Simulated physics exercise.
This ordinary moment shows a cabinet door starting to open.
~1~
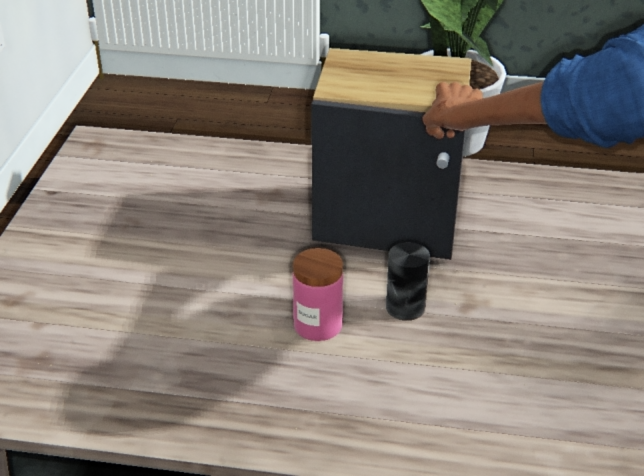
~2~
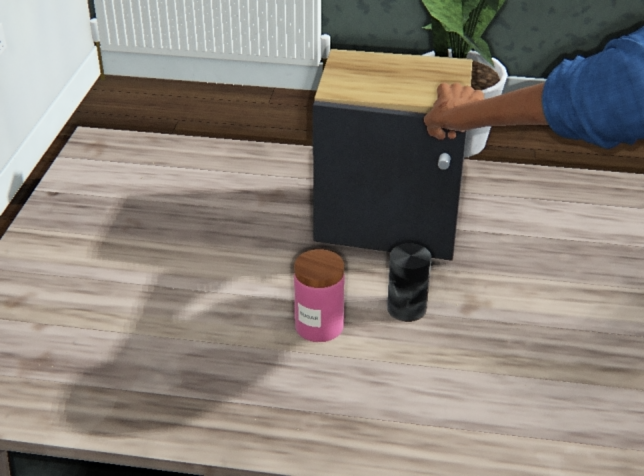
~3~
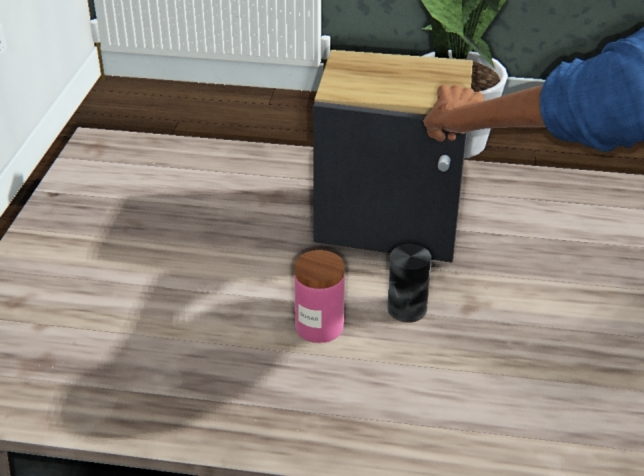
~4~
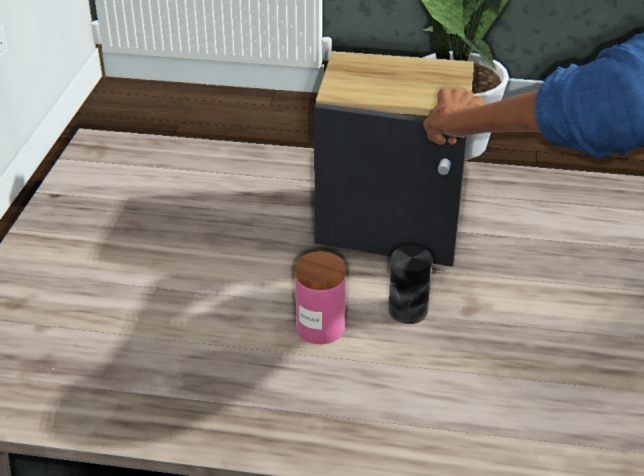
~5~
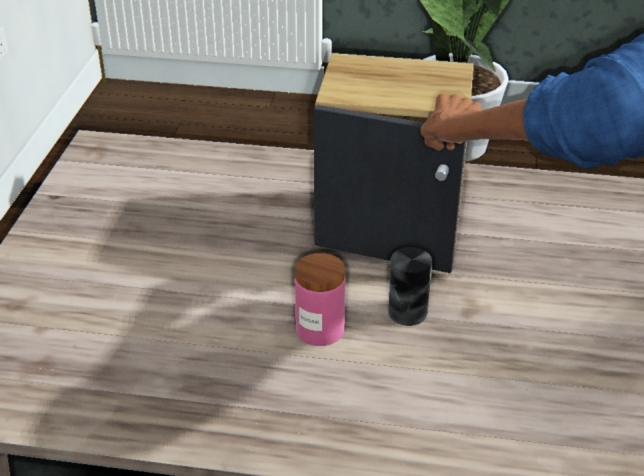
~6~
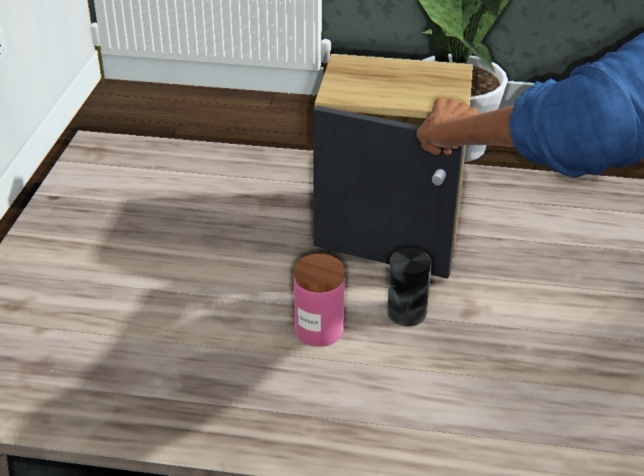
Dark cabinet door slowly opening a little under a hand at its top edge, behind a still pink jar and black candle.
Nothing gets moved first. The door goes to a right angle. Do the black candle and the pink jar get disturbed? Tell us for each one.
Result: The black candle is going to get moved, the pink jar is going to get moved.
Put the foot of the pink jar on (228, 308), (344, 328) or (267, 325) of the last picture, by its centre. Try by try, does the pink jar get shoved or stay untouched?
Taking the spots in the order given, the pink jar goes unhit; takes a hit; goes unhit.
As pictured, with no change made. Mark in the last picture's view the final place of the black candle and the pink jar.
In order: (310, 336); (266, 300).
Then, 1.24 s on from there, door 53° open; black candle displaced about its own width near (366, 312); pink jar at rest near (319, 300).
Then, 1.68 s on from there, door 67° open; black candle displaced well along near (333, 325); pink jar displaced a little near (298, 301).
In the end, the black candle gets shoved, near (310, 336); the pink jar gets shoved, near (266, 300).
